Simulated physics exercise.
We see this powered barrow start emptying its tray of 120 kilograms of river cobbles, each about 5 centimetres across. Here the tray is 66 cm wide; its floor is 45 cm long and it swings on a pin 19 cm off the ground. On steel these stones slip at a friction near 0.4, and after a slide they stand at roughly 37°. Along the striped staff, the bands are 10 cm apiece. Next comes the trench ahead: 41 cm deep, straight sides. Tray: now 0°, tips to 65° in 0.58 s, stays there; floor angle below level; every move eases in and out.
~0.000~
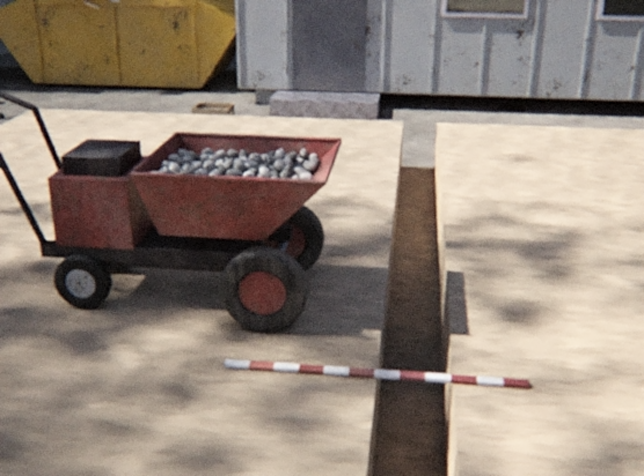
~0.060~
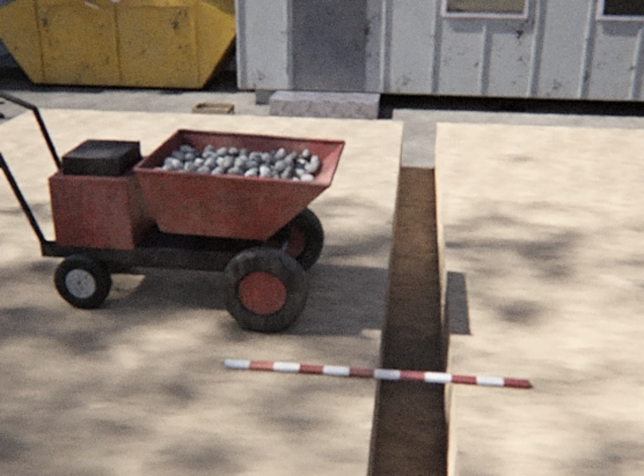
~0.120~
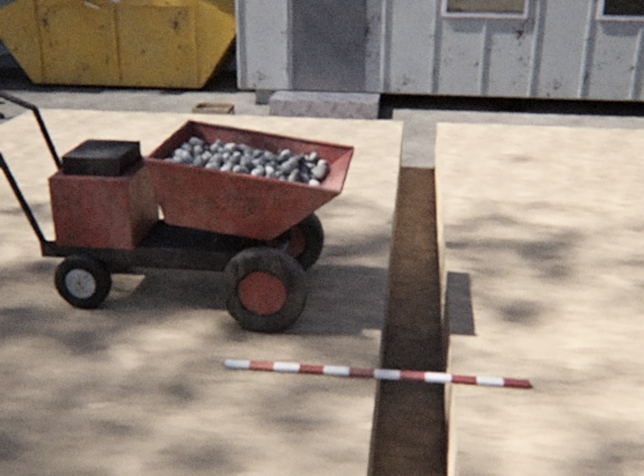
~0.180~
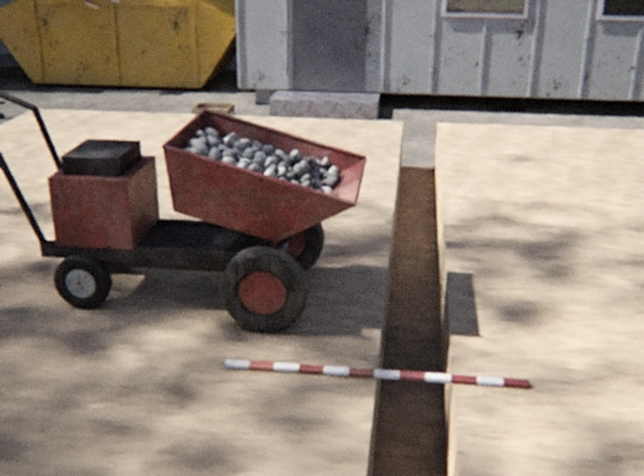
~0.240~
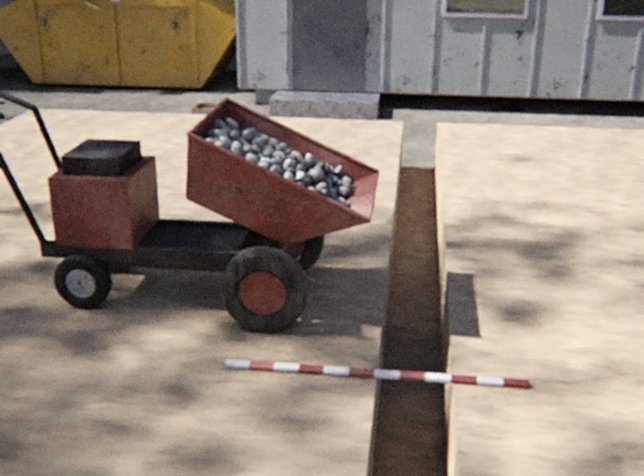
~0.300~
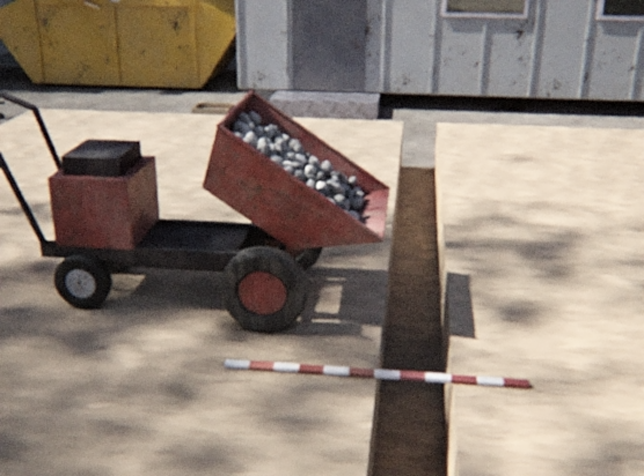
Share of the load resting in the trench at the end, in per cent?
60 per cent.
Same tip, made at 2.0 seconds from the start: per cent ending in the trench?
Trench share: Approx. 85%.
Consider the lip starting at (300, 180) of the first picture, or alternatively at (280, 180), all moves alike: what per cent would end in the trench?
Roughly 85 percent for the first, and 95 percent for the second.
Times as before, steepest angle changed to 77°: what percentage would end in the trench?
It would be near 75 per cent.
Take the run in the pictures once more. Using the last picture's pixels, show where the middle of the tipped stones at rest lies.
I'd point to around (438, 361).
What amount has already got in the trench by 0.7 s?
Around 15 per cent of it.
After 0.4 s the floor is at 54°; 100 % in the tray; the foremost stones are at (377, 243).
After 0.7 s the floor is at 65°; 81 % in the tray, 17 % in the trench, 2 % past the trench; the foremost stones are at (462, 315).
After 1.0 s the floor is at 65°; 25 % in the tray, 36 % in the trench, 39 % past the trench; the foremost stones are at (614, 316).
After 3.0 s the floor is at 65°; 0 % in the tray, 60 % in the trench, 40 % past the trench; the foremost stones are past the picture's edge.
